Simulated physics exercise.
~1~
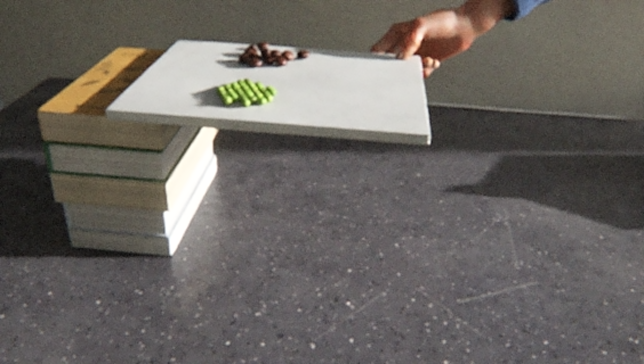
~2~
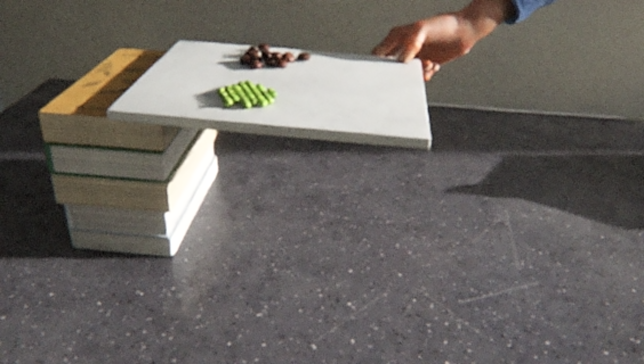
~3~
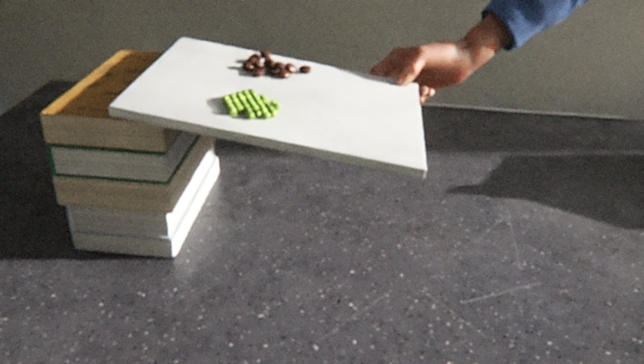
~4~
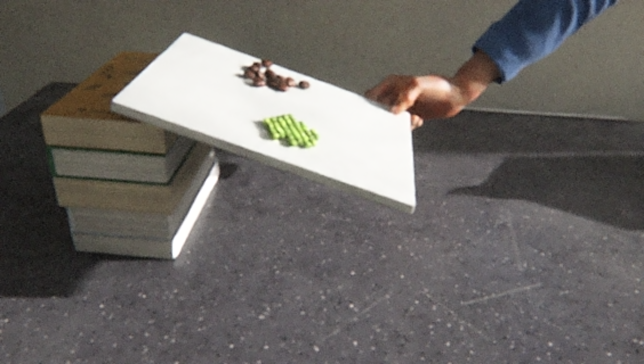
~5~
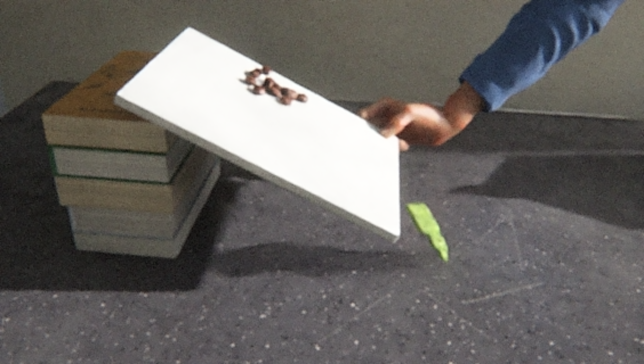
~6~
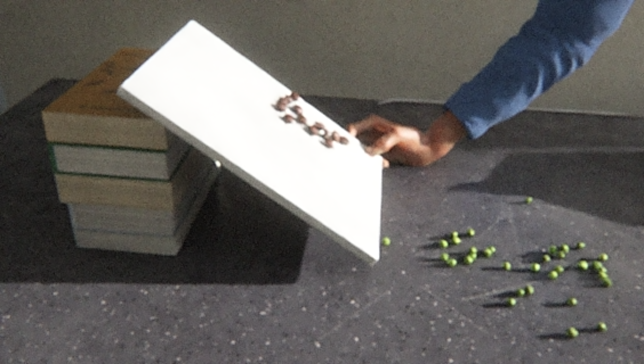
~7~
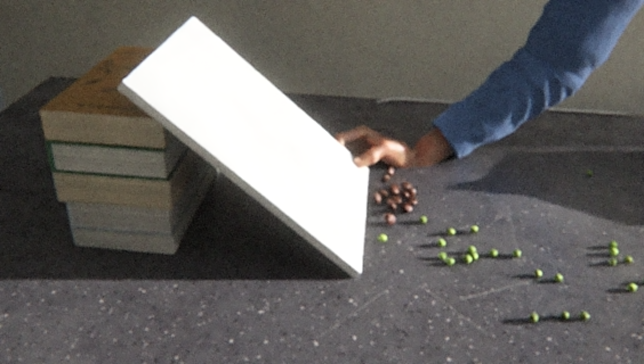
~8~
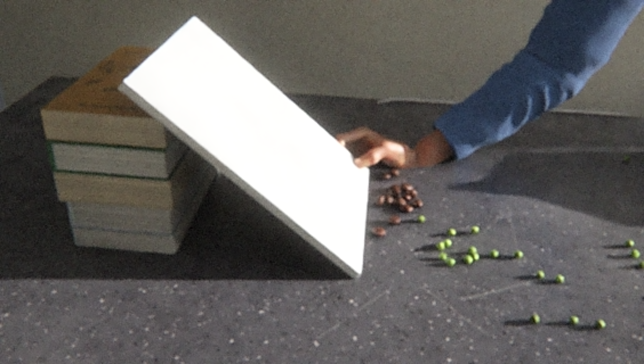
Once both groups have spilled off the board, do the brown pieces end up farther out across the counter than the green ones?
No, the brown pieces stay mostly bunched near the foot of the board. The green ones end up farther out across the counter.
